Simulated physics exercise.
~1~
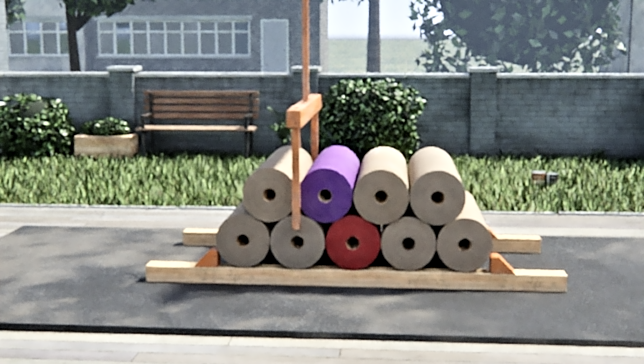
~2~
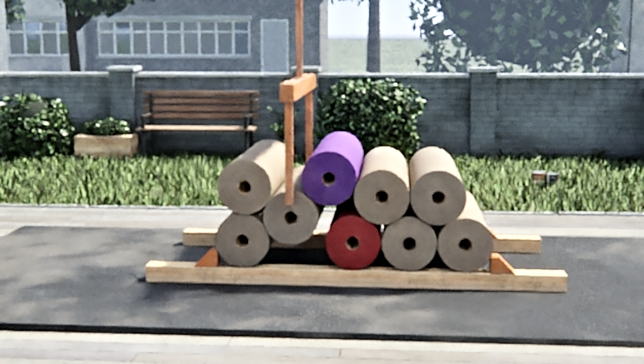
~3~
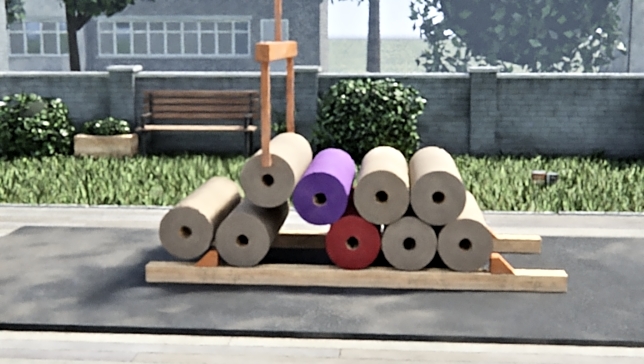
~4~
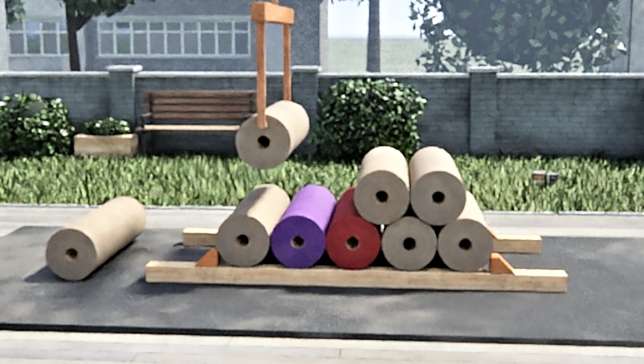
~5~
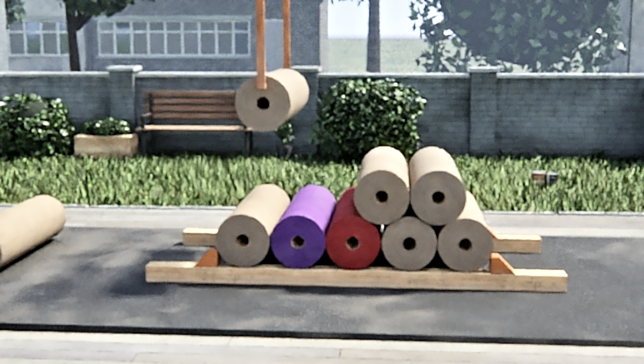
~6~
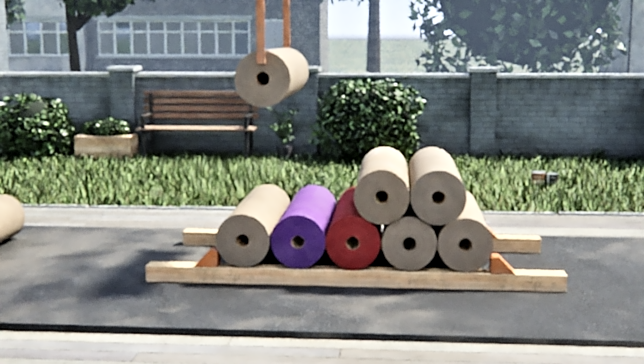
A stack of nine long rolls, mostly tan with one purple above and one red below, lies end-on across wooden bearers on a dark pad, before a bench, bushes and a grey wall. An orange beam hooked to a tan roll in the bottom row draws it upward and leftward, nudging the purple roll up. The upper left tan roll tips off to the left, and the purple one drops into the gap beside the red. The hooked roll rises clear while the fallen roll rolls nearly out of view at left. Red stays put, and purple rests lower, beside it.
